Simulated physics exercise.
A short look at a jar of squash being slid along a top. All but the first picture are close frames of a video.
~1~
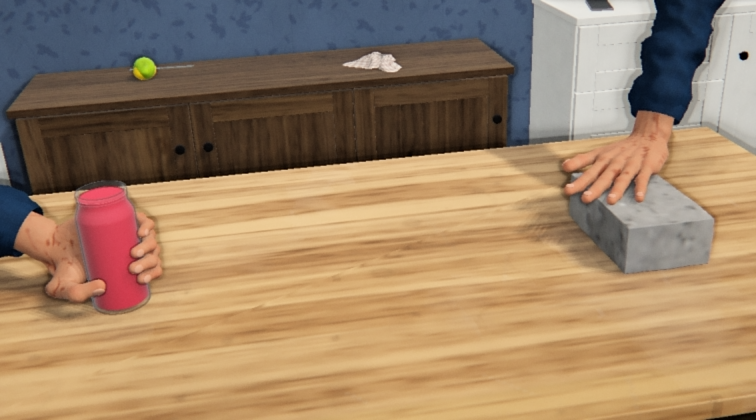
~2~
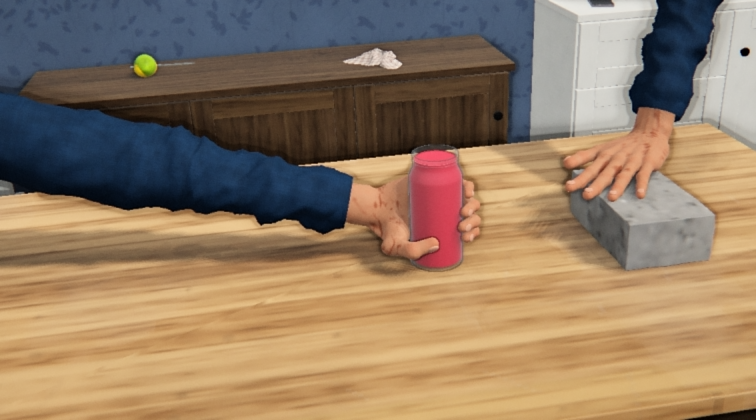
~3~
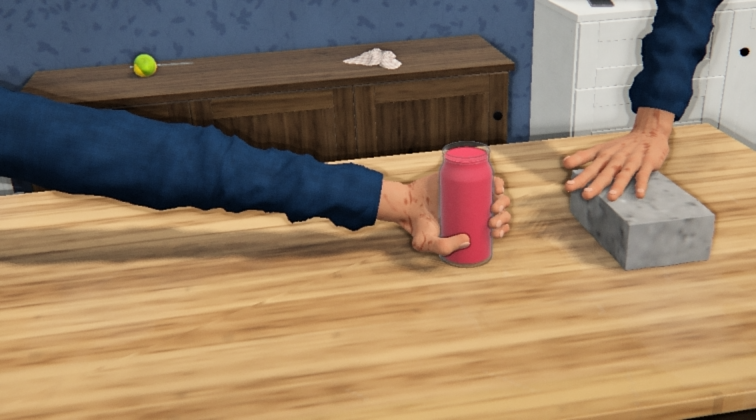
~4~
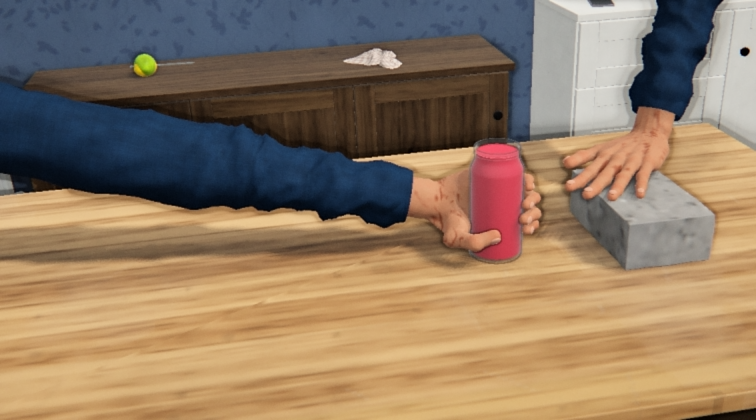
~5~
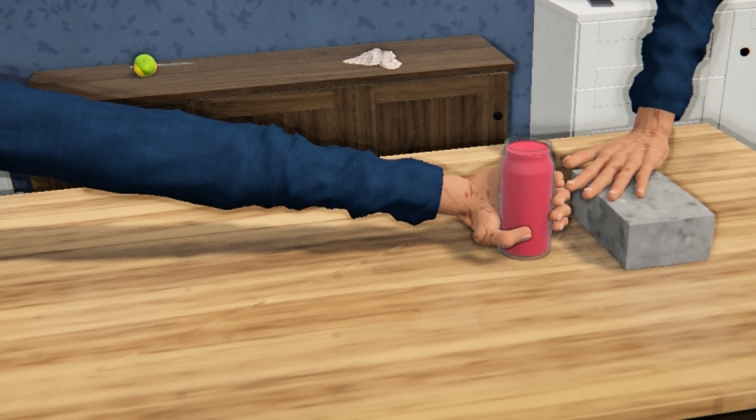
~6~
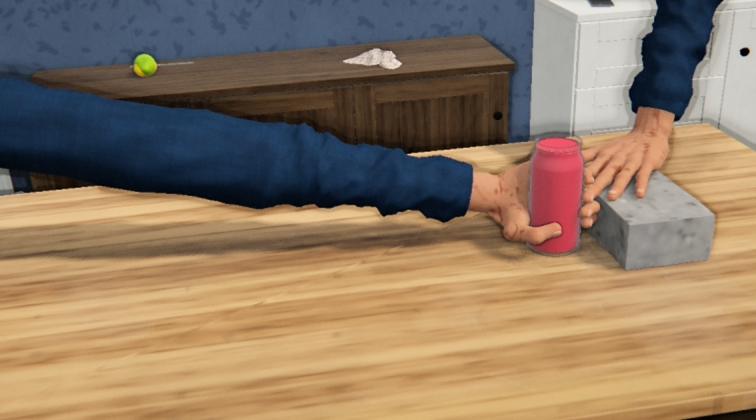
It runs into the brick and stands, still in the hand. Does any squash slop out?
It spills.
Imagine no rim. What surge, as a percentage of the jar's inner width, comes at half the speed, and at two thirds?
In turn 30 and 40 per cent.
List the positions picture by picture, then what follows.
In the first picture, at rest; jar (111, 245) nearly full; brick (636, 216).
In the second picture, under way; jar nearly full, surface at (435, 159).
In the third picture, on by 30 px; jar (466, 202) nearly full.
In the fourth picture, on by 30 px; jar nearly full, surface at (497, 152).
In the fifth picture, on by 30 px; jar (526, 195) nearly full.
In the sixth picture, on by 30 px; jar nearly full, surface at (558, 145); brick (637, 213).
Shortly, the jar meets the brick.
Then, the squash surges up the wall; it has lost some.
At the finish, the jar stands at the brick; it has lost some.
